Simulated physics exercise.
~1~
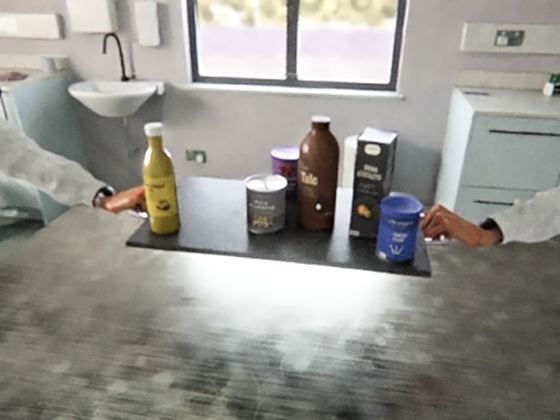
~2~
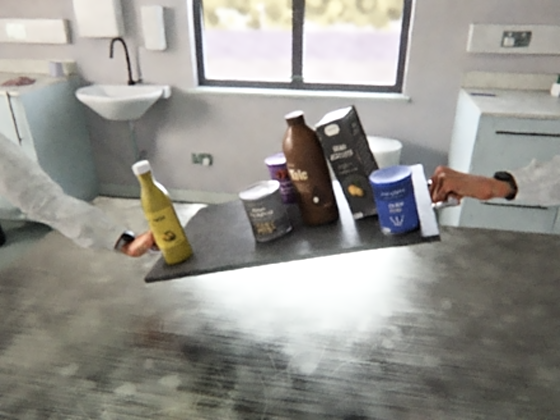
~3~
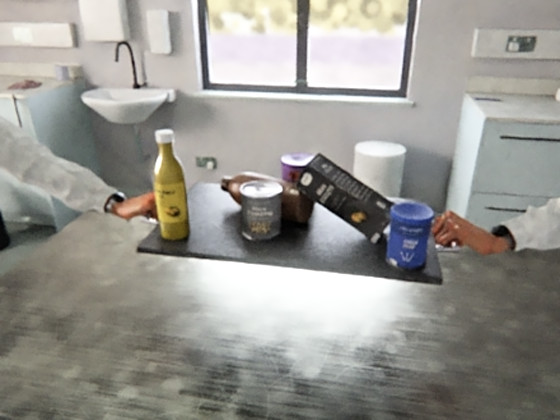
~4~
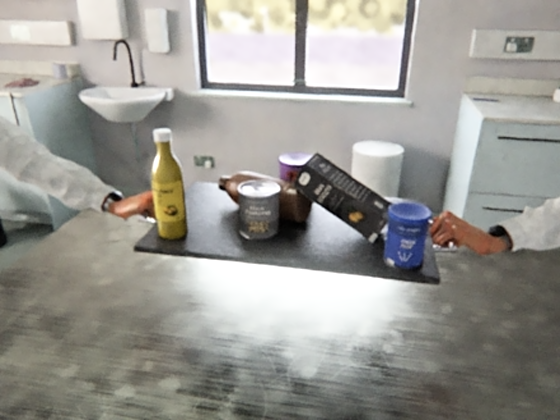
Over a table, two hands tilt a tray left then level it, toppling a bottle and carton.
